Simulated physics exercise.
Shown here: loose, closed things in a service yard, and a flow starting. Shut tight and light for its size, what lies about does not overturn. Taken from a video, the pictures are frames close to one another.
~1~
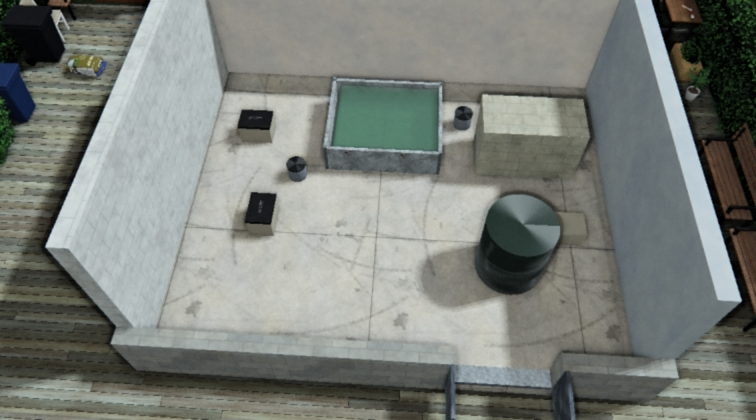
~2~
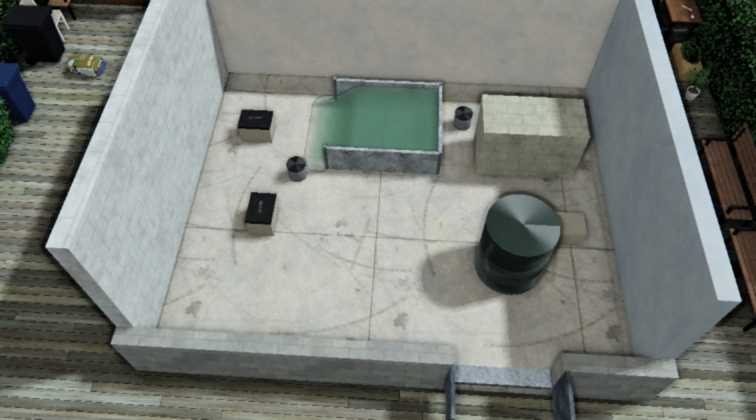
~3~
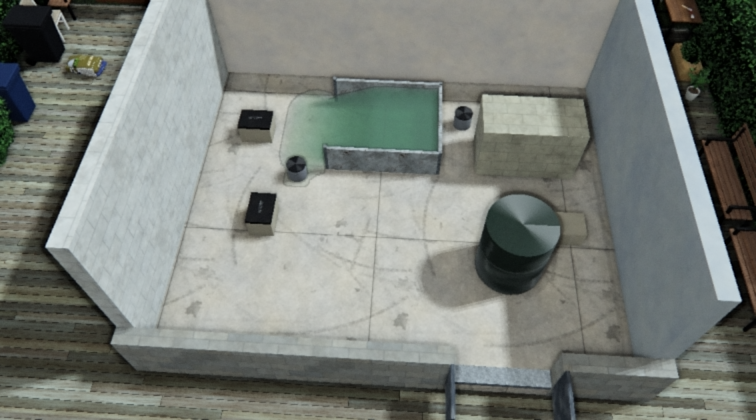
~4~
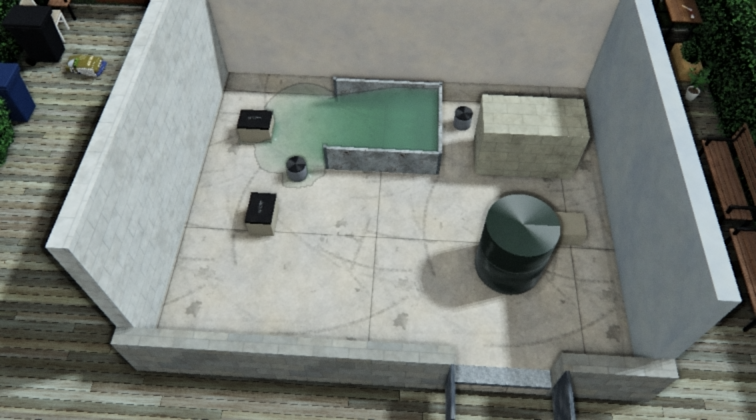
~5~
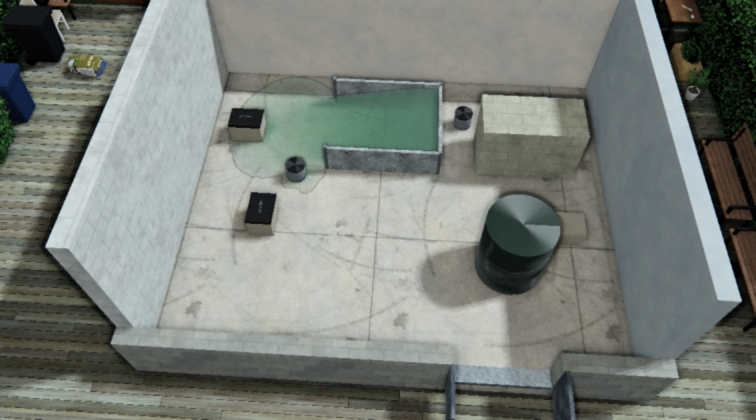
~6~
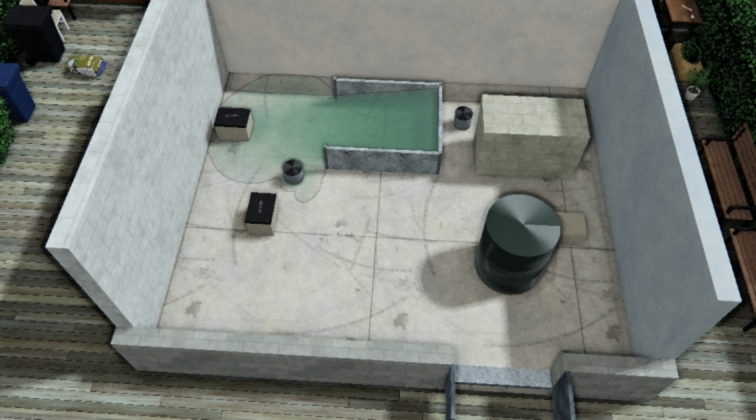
At the start, green water fills a walled tank at the back of a pale yard, with boxes and small pails around it. The tank's left side opens and the water spreads leftward across the floor, around the nearest pail and box. The box slides left, then the pail shifts slightly.
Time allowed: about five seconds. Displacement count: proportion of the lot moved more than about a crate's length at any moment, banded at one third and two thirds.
Proportion: One third to two thirds.
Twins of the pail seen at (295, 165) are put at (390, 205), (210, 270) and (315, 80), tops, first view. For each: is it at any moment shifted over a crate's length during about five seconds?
One after the other: Not that far, moved that far, shifted that much.
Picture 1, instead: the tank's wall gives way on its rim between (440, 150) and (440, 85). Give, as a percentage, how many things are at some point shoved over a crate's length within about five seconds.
Near 40 in a hundred.
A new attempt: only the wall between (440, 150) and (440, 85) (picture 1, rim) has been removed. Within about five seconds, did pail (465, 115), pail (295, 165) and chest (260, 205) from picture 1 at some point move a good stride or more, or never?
Lab note - in sequence: Made it that far; never that far; never that far.
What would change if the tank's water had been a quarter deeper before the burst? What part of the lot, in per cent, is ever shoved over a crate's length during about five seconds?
I'd say close to 60 per cent of the things.
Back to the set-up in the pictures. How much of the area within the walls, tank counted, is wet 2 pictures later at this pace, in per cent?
25 %, give or take.
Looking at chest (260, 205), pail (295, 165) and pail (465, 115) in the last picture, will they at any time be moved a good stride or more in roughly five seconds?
In the order given: Covered the distance, covered the distance, fell short.
A moment on, 1 of 5 are well off their spots; 1 afloat.
Next, 1 of 5 are well off their spots; 1 afloat.
Later, 1 of 5 are well off their spots; 1 afloat.
In the end, 3 of 5 are well off their spots, and 3 have been at some point; 1 afloat.
